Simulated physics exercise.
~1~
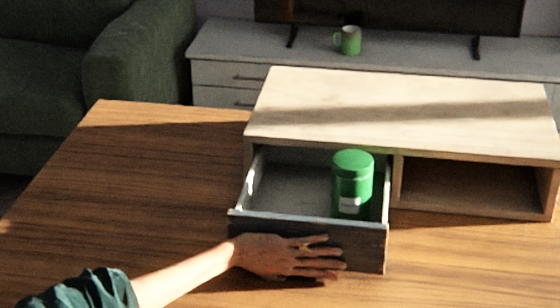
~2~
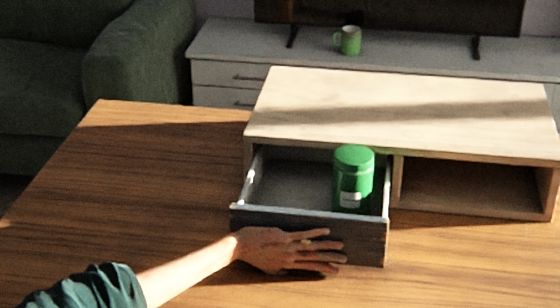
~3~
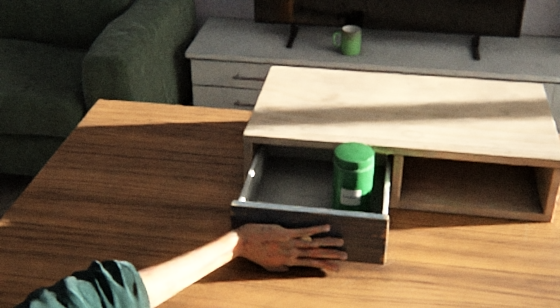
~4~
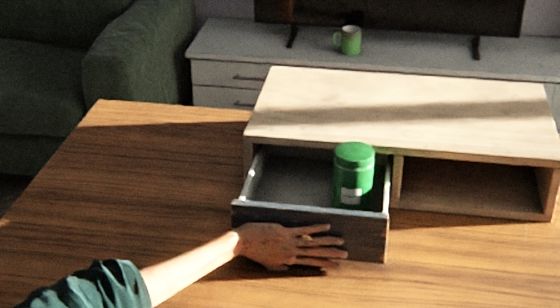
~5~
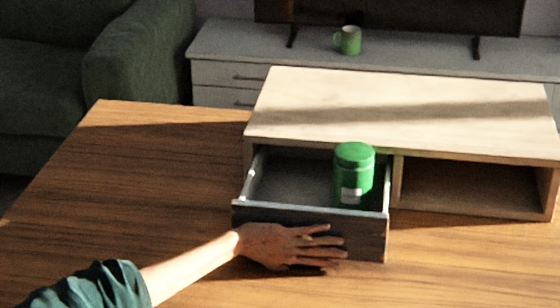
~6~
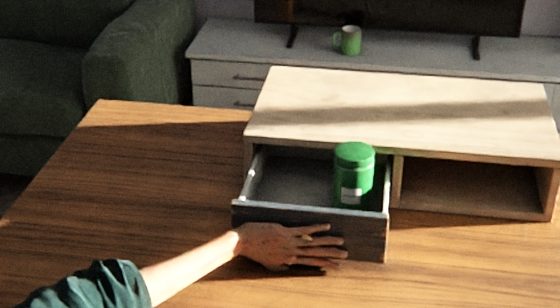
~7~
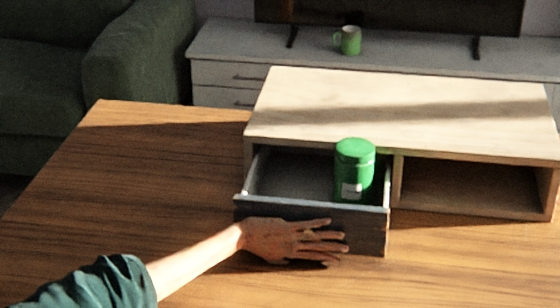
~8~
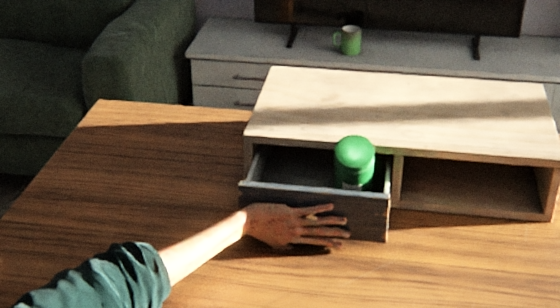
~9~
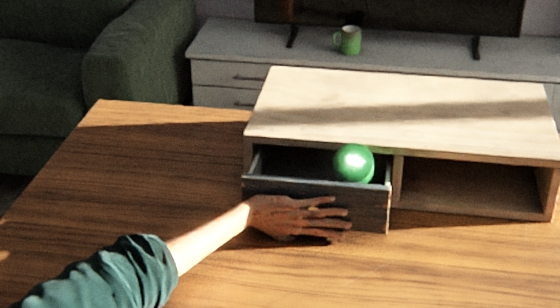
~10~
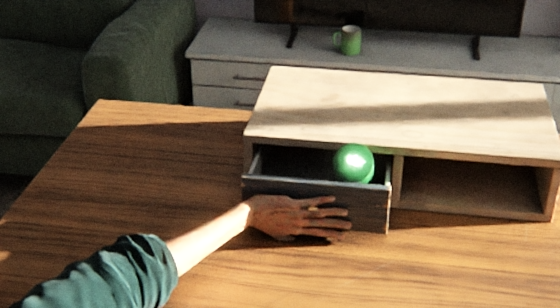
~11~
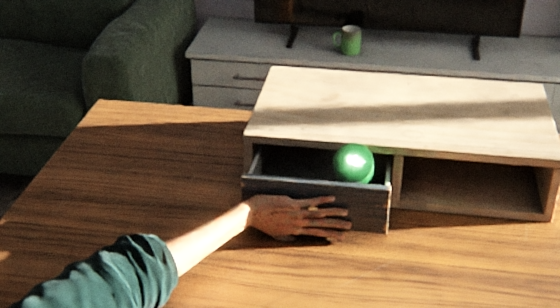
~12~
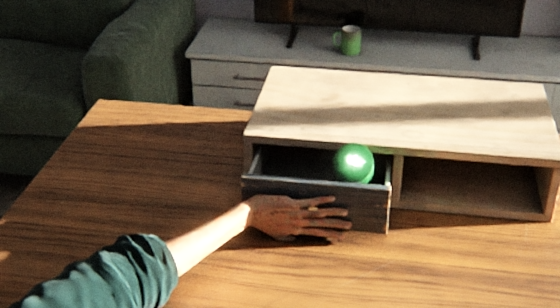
At first, a drawer holding an upright green jar stands open in a low wooden cabinet on a table, with a hand resting against its dark front. The hand nudges the drawer slightly inwards, and the jar travels with it. The hand and drawer then stay almost still for a while. Next, the hand pushes again, and the jar tips over towards the viewer as the drawer slides a little further in. Finally, everything comes to rest with the jar leaning, its round green lid facing outwards, and the drawer still partly open beneath the hand.
